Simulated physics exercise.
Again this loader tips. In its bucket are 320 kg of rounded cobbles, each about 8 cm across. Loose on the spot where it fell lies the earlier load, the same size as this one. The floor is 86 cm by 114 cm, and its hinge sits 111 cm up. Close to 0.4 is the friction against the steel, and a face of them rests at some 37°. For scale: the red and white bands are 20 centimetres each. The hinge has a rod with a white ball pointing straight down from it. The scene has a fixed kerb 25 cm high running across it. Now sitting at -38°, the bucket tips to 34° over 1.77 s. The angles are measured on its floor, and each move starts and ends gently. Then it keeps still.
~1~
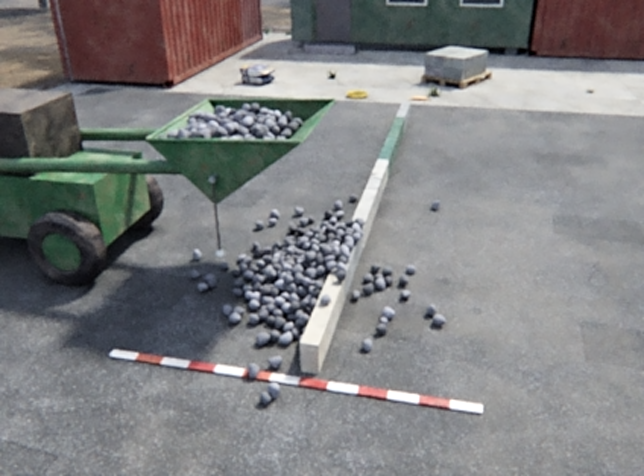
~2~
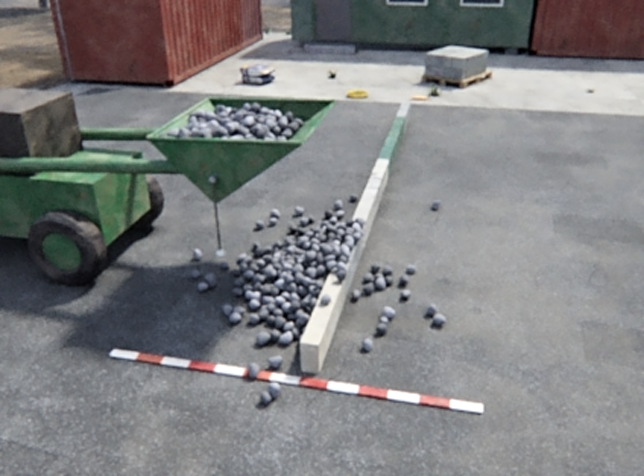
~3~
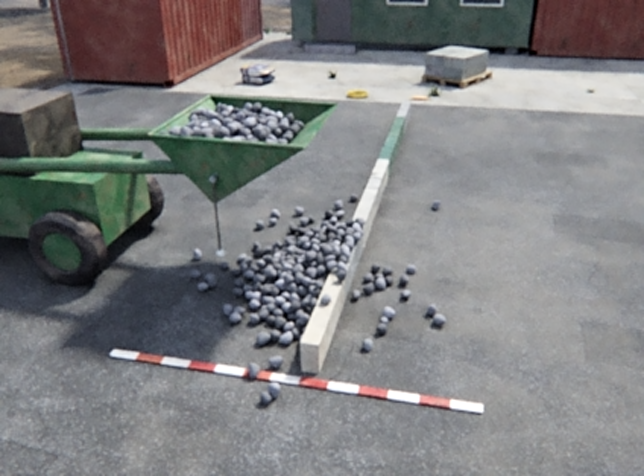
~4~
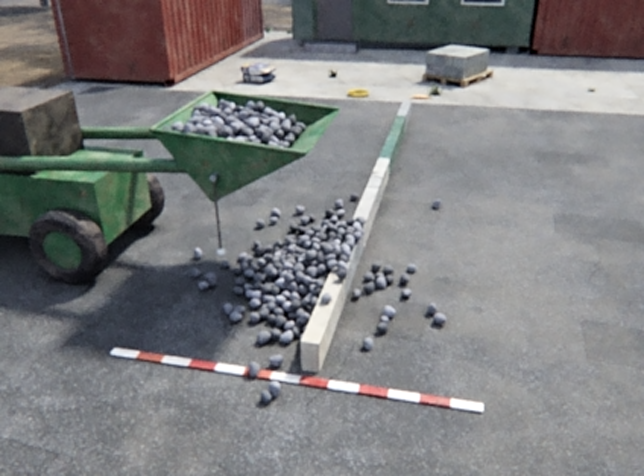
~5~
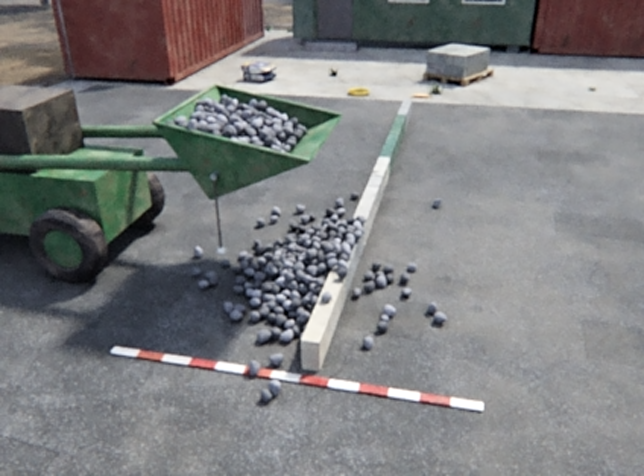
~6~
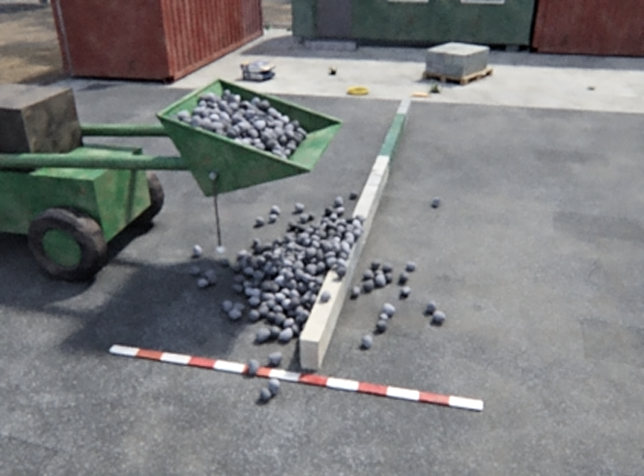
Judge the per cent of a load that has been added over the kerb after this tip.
The added amount is roughly 47 per cent of a load.
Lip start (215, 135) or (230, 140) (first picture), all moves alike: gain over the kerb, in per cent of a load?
Some 0 percent, and then 0 percent.
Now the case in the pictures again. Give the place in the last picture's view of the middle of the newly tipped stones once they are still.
In the last view, somewhere near (341, 265).
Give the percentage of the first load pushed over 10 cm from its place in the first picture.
Some 10 percent, give or take.
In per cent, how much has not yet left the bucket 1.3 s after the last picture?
45 % still inside.
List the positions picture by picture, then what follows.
In the first picture, the bucket is at -38°, its lip at (301, 142); the top of the load is at (232, 115). The earlier load is highest near (342, 243), 31 cm above ground level, 95 % on this side of the kerb, 5 % over the kerb.
The second picture shows lip at (301, 144), floor tilted -37°, highest stones at (233, 115).
The third picture shows lip at (303, 148), floor tilted -34°, highest stones at (222, 114).
In the fourth picture, the bucket is at -30°, its lip at (307, 154); the top of the load is at (224, 111).
In the fifth picture, the bucket is at -25°, its lip at (309, 161); the top of the load is at (223, 107).
The sixth picture shows lip at (310, 171), floor tilted -19°, highest stones at (219, 102).
Then, 0.7 s after the last picture the floor is at 23°; in per cent of one load, 99 in the bucket, 96 on this side of the kerb, 5 over the kerb; the foremost stones are at (413, 282).
Then, 1.3 s after the last picture the floor is at 34°; in per cent of one load, 45 in the bucket, 144 on this side of the kerb, 11 over the kerb; the foremost stones are at (417, 278).
Then, 1.6 s after the last picture the floor is at 34°; in per cent of one load, 8 in the bucket, 158 on this side of the kerb, 34 over the kerb; the foremost stones are at (440, 305).
Then, 4.2 s after the last picture the floor is at 34°; in per cent of one load, 0 in the bucket, 148 on this side of the kerb, 52 over the kerb; the foremost stones are at (511, 310). Net gain over the kerb, 47.
